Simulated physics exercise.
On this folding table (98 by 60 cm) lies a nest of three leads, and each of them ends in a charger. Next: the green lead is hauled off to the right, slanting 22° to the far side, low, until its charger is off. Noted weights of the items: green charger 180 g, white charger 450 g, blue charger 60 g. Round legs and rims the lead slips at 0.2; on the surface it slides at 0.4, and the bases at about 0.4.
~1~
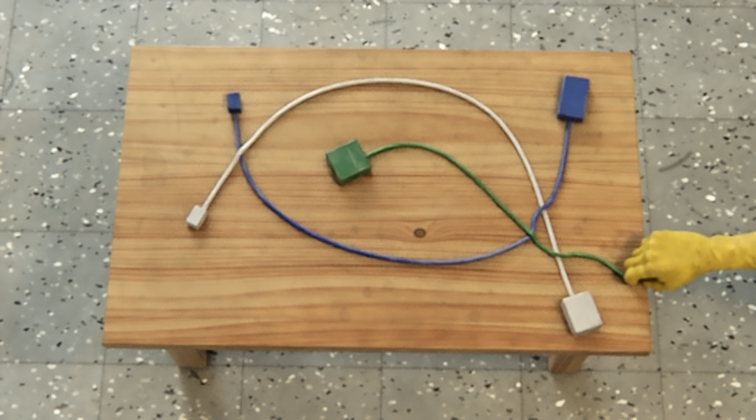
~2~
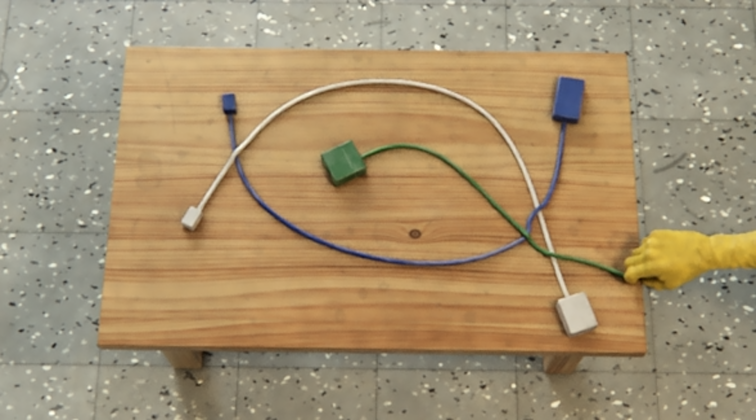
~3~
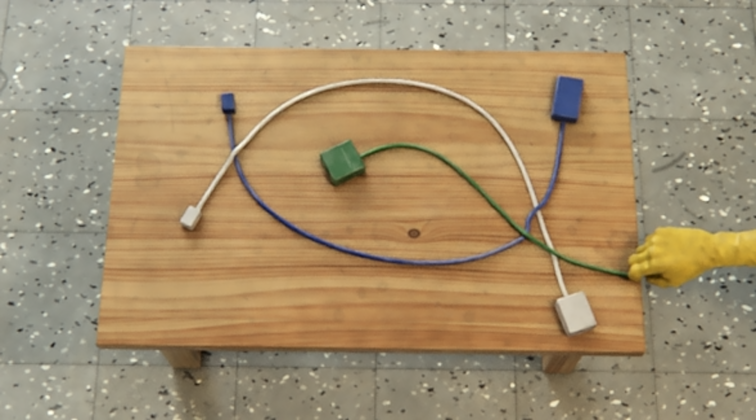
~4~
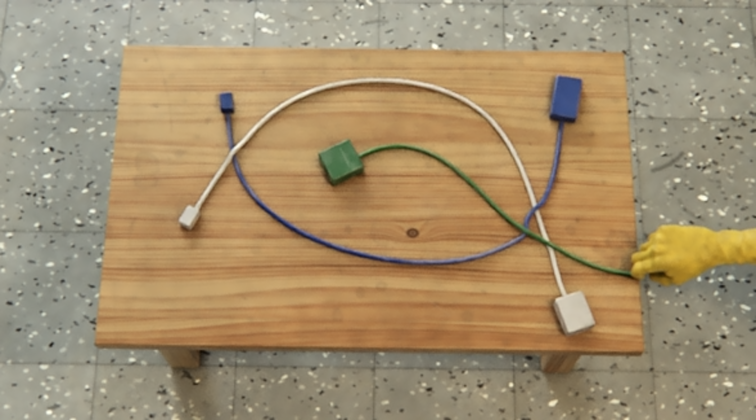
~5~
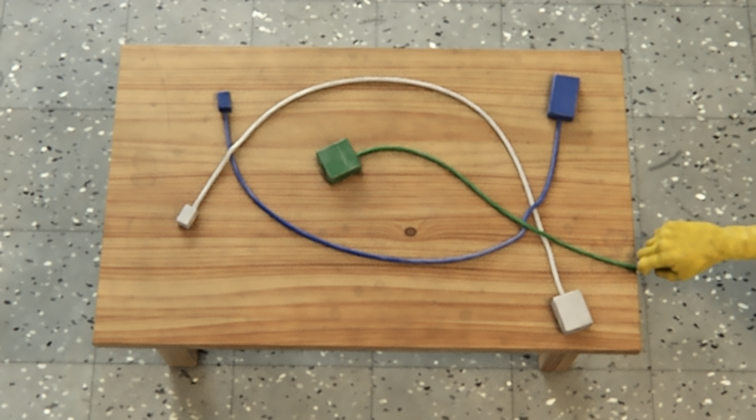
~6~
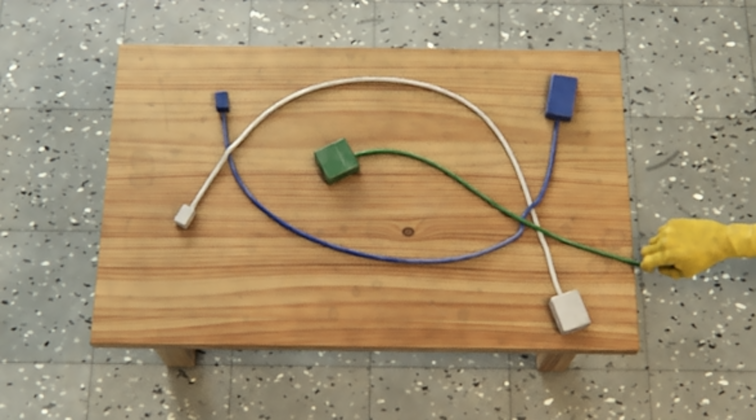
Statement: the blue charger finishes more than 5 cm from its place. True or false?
False.
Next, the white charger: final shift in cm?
White charger 0 cm.
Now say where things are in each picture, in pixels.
In the first frame, shows, blue charger (574, 96); crossings (240, 153) white over blue, (531, 235) green over blue, (553, 211) blue over white, (566, 264) green over white; green lead runs through (550, 252) (502, 206) (460, 165) (397, 145); grip (637, 281).
In the second frame, shows, green lead runs through (497, 207) (393, 146); grip (637, 280).
In the third frame, shows, green lead runs through (496, 206) (392, 146); grip (641, 278).
In the fourth frame, shows, green lead runs through (496, 207) (390, 147); grip (644, 276).
In the fifth frame, shows, green lead runs through (498, 207) (389, 148); grip (650, 271).
In the sixth frame, shows, blue charger (562, 95); green lead runs through (561, 239) (500, 207) (450, 174) (388, 151); grip (653, 269).
Next, the green lead's tail end at (435, 191); green charger 16 cm off its start.
Then, the green lead's tail end at (545, 204); green charger 36 cm off its start.
After that, the green lead has left the top; green charger over the edge.
Later, the green lead has left the top; green charger over the edge.
At the end, the green lead has left the top; blue charger 0 cm off its start at (562, 95), green charger over the edge.
